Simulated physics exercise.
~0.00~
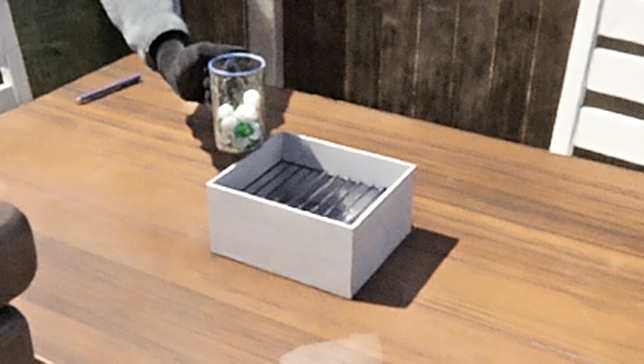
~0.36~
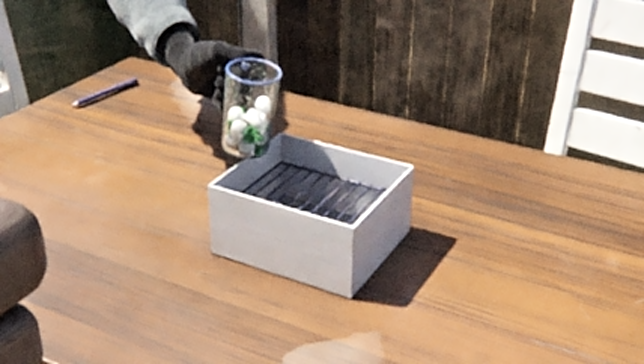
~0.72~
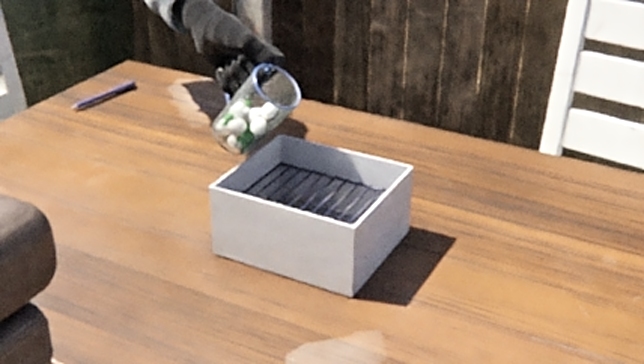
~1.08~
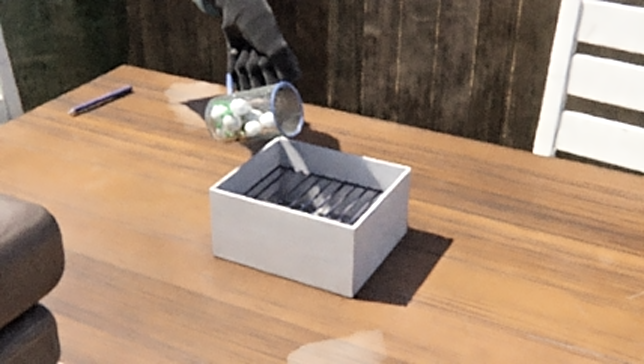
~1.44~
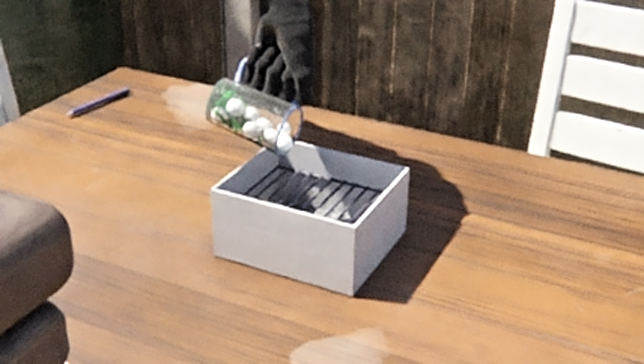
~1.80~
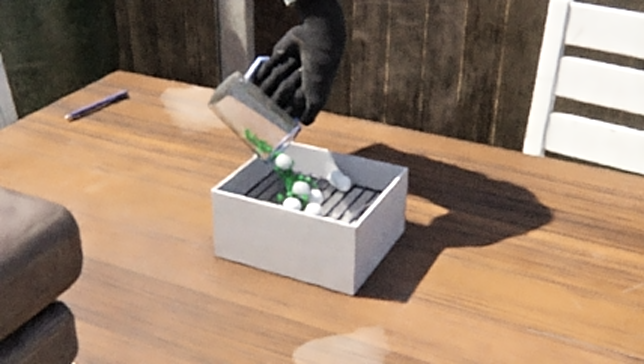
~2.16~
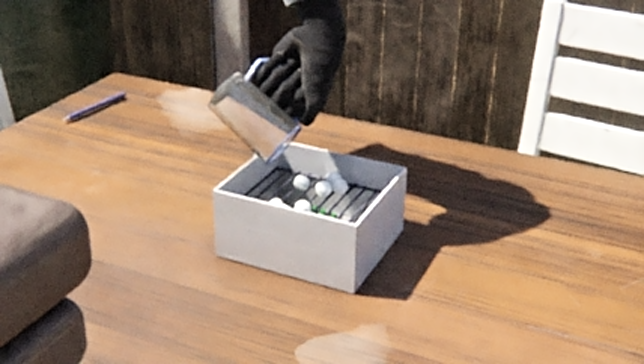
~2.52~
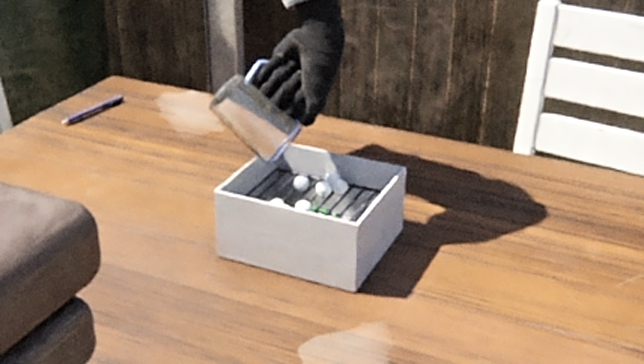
A hand in a dark glove holds a clear cup of white balls and small green pieces over a wooden table, seen from slightly above, behind a pale open box with a rack of dark wires inside. A purple pen lies at the left, near a dark cushioned shape, and a white chair stands at the right. The hand lifts the cup and tilts it onto its side above the box. It then tips the cup further, and the mix tumbles onto the wires. The green pieces drop through beneath the rack, while the white balls stay on top, the emptied cup still held upturned.
